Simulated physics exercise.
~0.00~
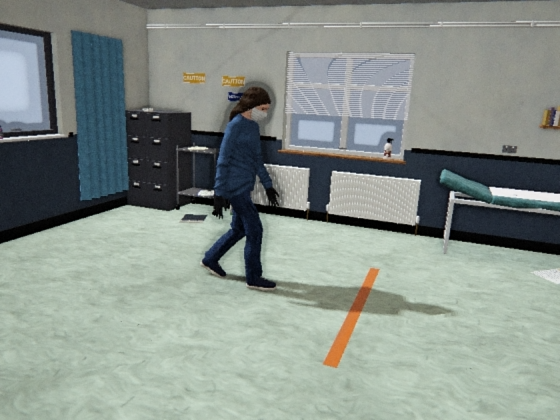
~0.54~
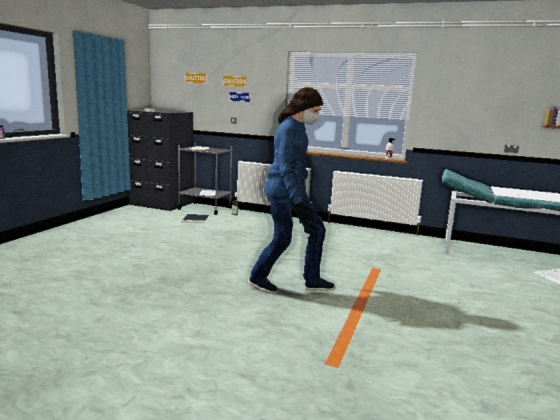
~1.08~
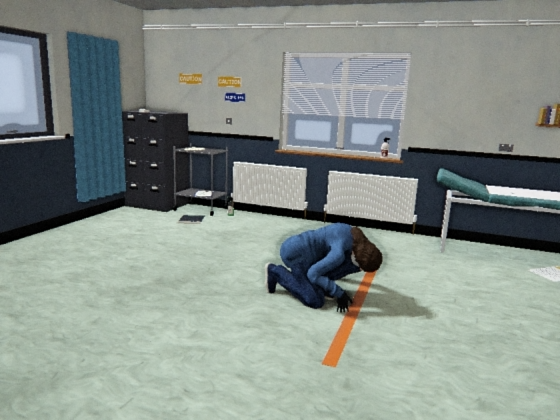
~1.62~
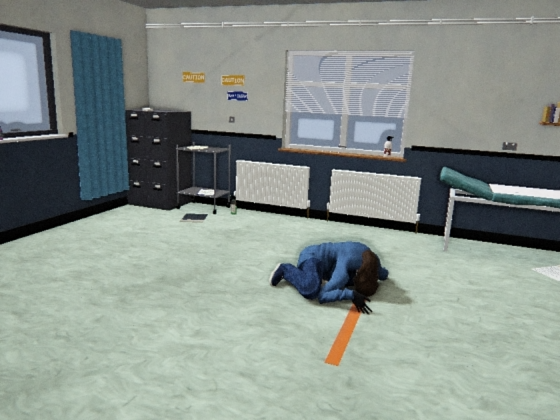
A dark-haired shopper in a blue top, dark trousers and dark gloves walks rightward across a pale green floor, seen from a slightly raised, gently swaying camera. Behind stand a teal curtain, a dark filing cabinet, a small trolley, two white radiators under a window, and a couch at right. An orange strip of tape lies ahead. The shopper nears it, then sinks onto the knees and folds forward, head low and hands toward the floor. The body curls down further and ends crumpled on the floor, head and hands at the tape, chest and hips short of it.
